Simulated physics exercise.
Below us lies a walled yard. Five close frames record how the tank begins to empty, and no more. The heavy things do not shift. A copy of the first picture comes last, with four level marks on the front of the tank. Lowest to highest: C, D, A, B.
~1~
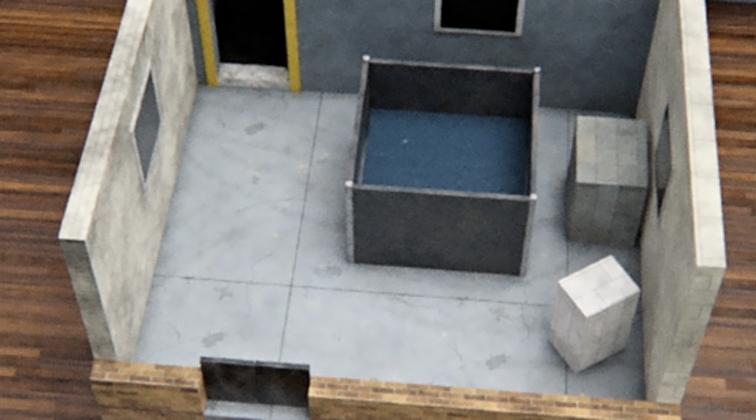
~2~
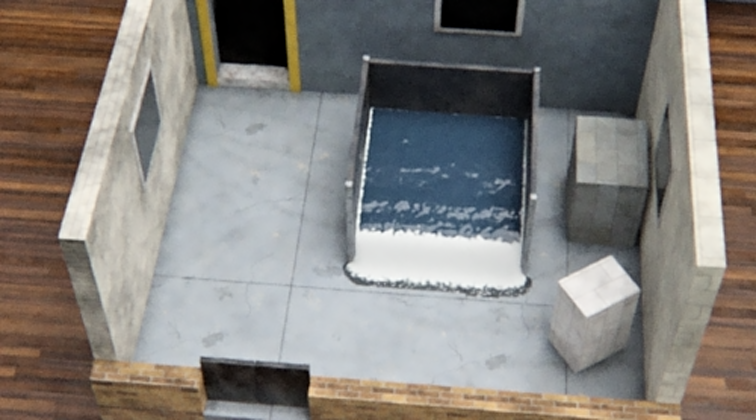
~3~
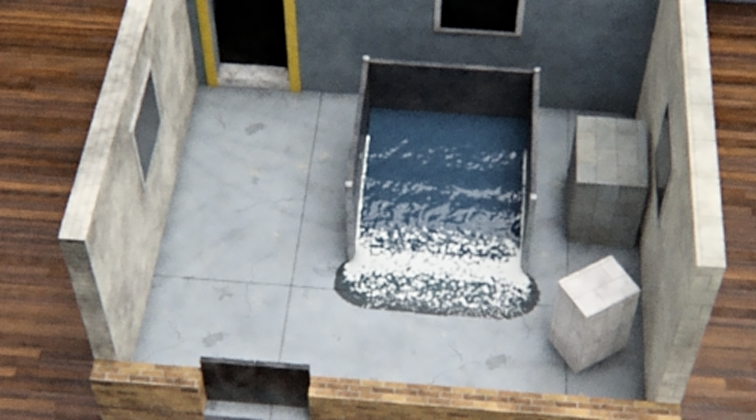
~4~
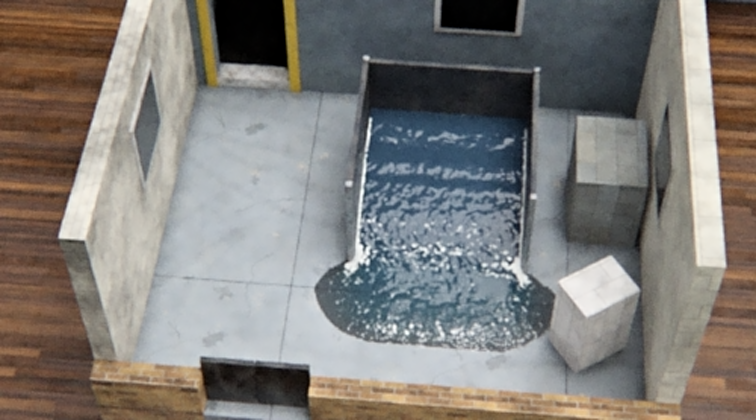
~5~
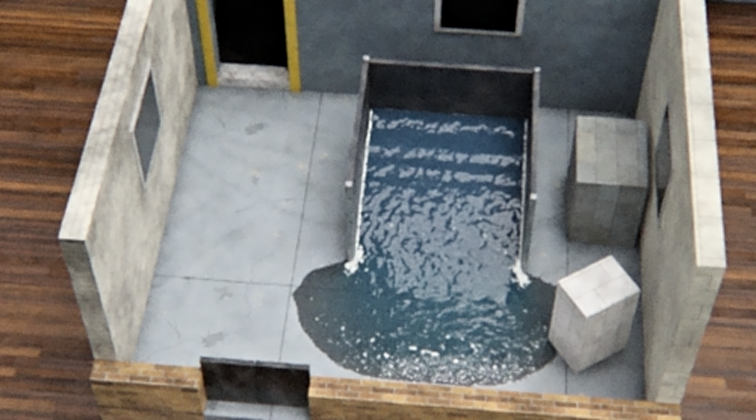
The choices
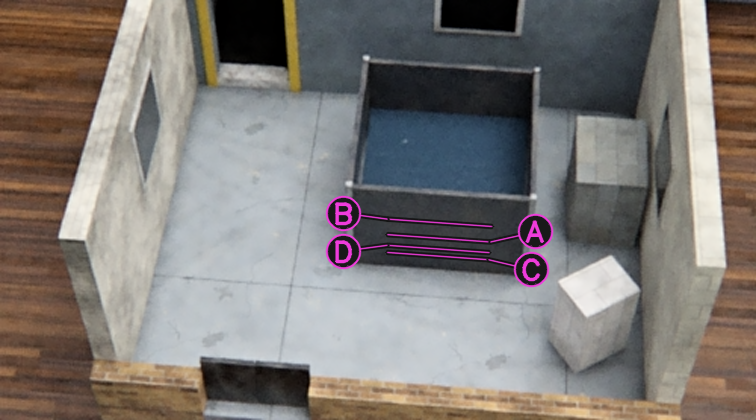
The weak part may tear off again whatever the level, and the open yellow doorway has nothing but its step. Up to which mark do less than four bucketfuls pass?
Line A just does it.
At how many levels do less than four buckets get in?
Three of the four.
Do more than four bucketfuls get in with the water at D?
No.
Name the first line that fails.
That would be B.
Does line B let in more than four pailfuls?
Yes.
On the marked copy, A at (438, 238); B at (439, 222); C at (437, 256); D at (438, 248); from the bottom up C, D, A, B.
If A is chosen, a bucket or two gets in.
If B is chosen, about 11 bucketfuls get in.
If C is chosen, nothing gets over.
If D is chosen, nothing gets over.
